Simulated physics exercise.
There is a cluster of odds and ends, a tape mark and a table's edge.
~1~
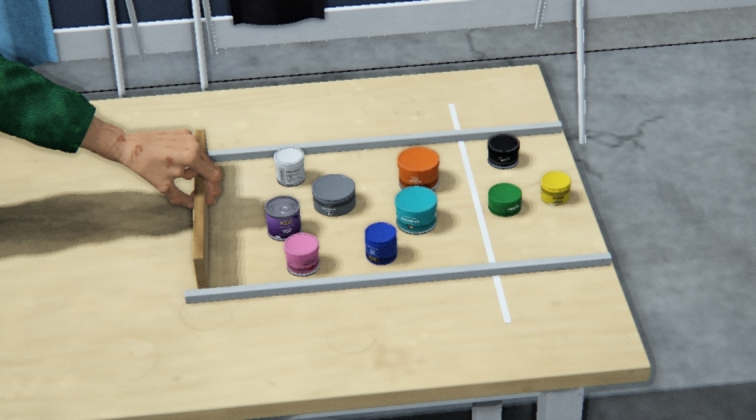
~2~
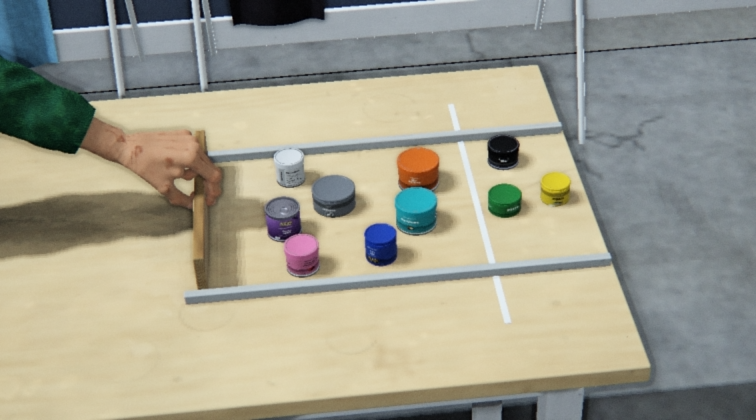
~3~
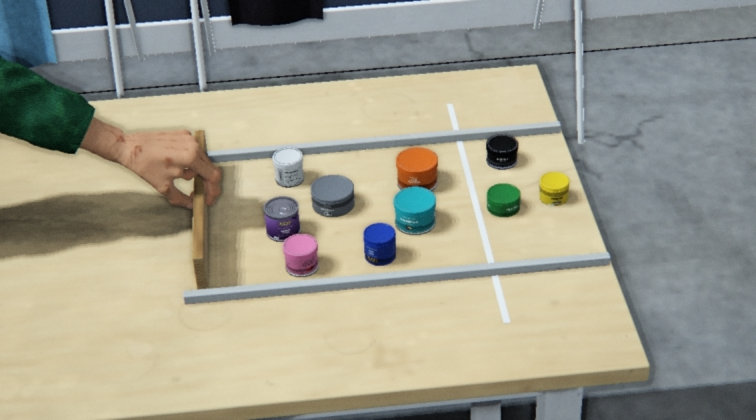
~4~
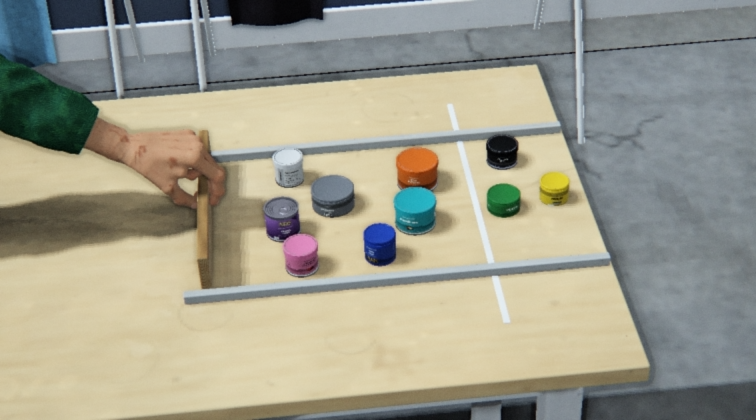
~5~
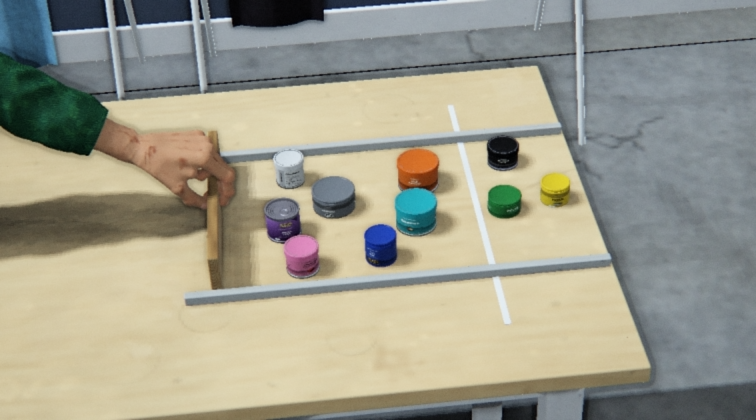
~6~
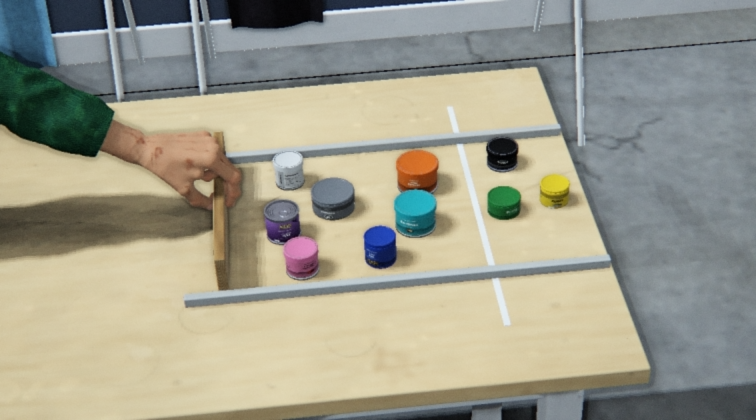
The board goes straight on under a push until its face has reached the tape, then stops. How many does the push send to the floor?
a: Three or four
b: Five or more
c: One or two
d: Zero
Answer: D.
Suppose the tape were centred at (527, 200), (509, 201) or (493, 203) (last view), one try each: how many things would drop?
You'd get 1, then 1, then 0.
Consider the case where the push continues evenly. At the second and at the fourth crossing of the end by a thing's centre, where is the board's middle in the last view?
It sits around (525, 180) and after that around (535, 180).
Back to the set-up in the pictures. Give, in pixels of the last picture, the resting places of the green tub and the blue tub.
You'll find the first one at (533, 192) and the second at (535, 234).
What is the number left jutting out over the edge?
Answer: 0.
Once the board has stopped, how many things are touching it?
It touches 4.
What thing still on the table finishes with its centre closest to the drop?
The one in question is the yellow tub.
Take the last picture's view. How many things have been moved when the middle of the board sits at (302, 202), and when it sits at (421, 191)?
First position 3; second position 8.
Soon after, none off yet; yellow tub at rest near (554, 192); black tin at rest near (502, 155); green tub at rest near (504, 203).
In the end, the number that fall off is zero.
